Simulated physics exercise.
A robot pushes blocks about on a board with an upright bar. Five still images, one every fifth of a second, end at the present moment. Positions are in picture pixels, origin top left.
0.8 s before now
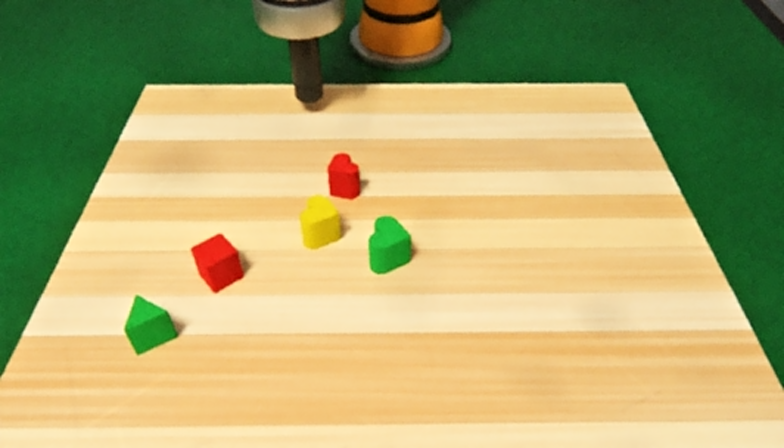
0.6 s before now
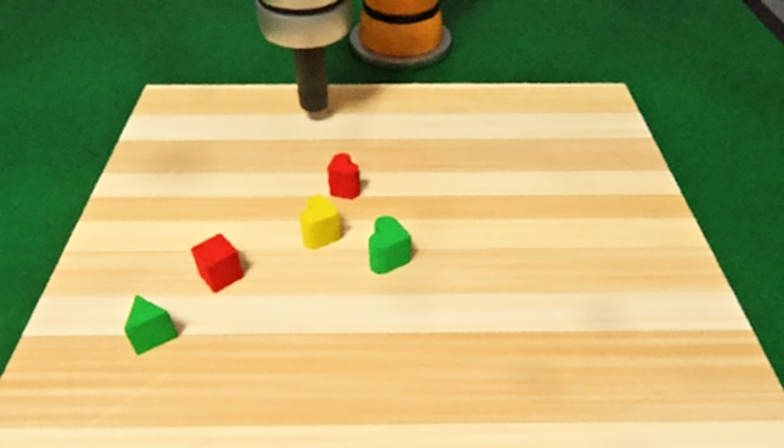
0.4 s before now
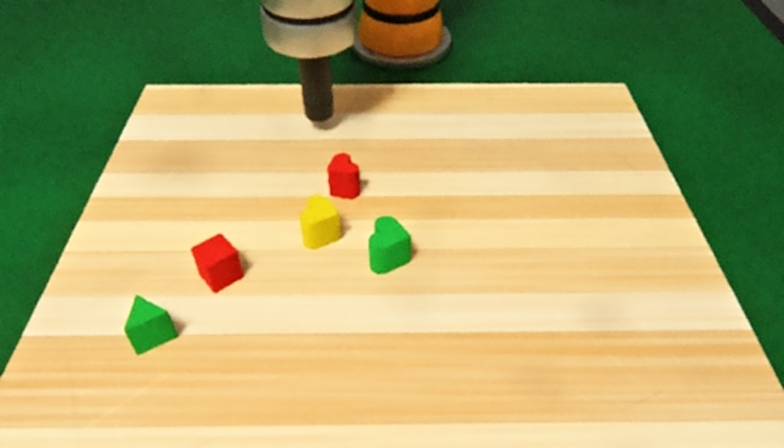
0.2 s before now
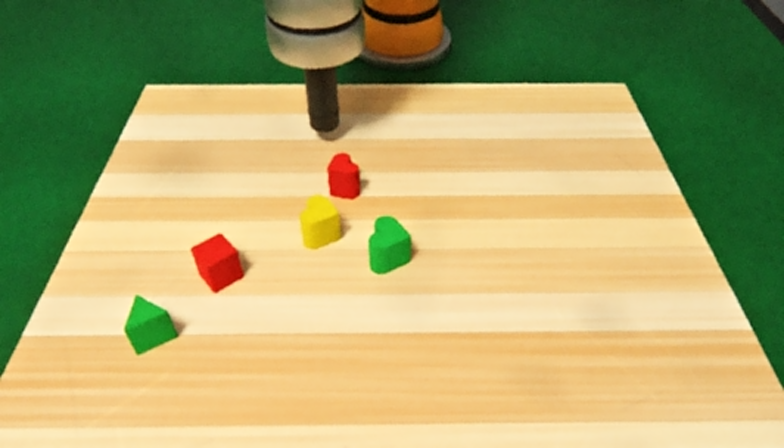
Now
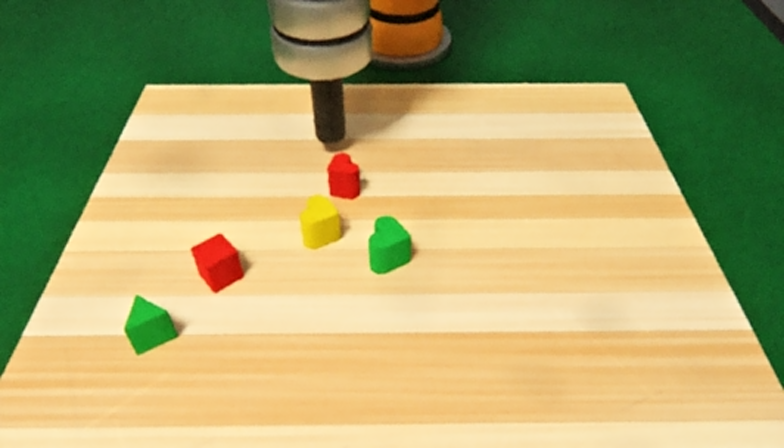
Robot arm with a dark upright bar moving slowly forward over a wooden board towards a red heart block, all blocks staying still.
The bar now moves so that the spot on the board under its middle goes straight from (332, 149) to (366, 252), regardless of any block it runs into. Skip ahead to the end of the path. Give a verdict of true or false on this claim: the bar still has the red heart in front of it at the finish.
Verdict: True.
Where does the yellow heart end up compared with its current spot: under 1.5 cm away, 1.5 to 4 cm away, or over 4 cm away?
The block winds up within 1.5 cm of where it is now.
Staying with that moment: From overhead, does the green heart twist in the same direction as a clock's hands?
Going by the path, no.
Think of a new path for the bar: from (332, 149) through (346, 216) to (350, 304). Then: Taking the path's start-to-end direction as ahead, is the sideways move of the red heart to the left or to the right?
Gets pushed left.
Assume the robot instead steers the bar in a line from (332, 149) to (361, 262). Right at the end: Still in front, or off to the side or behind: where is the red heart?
I expect it to be in front.
What follows on the original path. One third of the way, bar at (340, 166); red heart at (346, 175).
Two thirds of the way, bar at (352, 200); red heart at (358, 212), turned 20° clockwise.
At the end, bar at (365, 238); yellow heart in place; red heart at (364, 252), turned 55° clockwise; green heart at (406, 250), turned 55° anticlockwise.
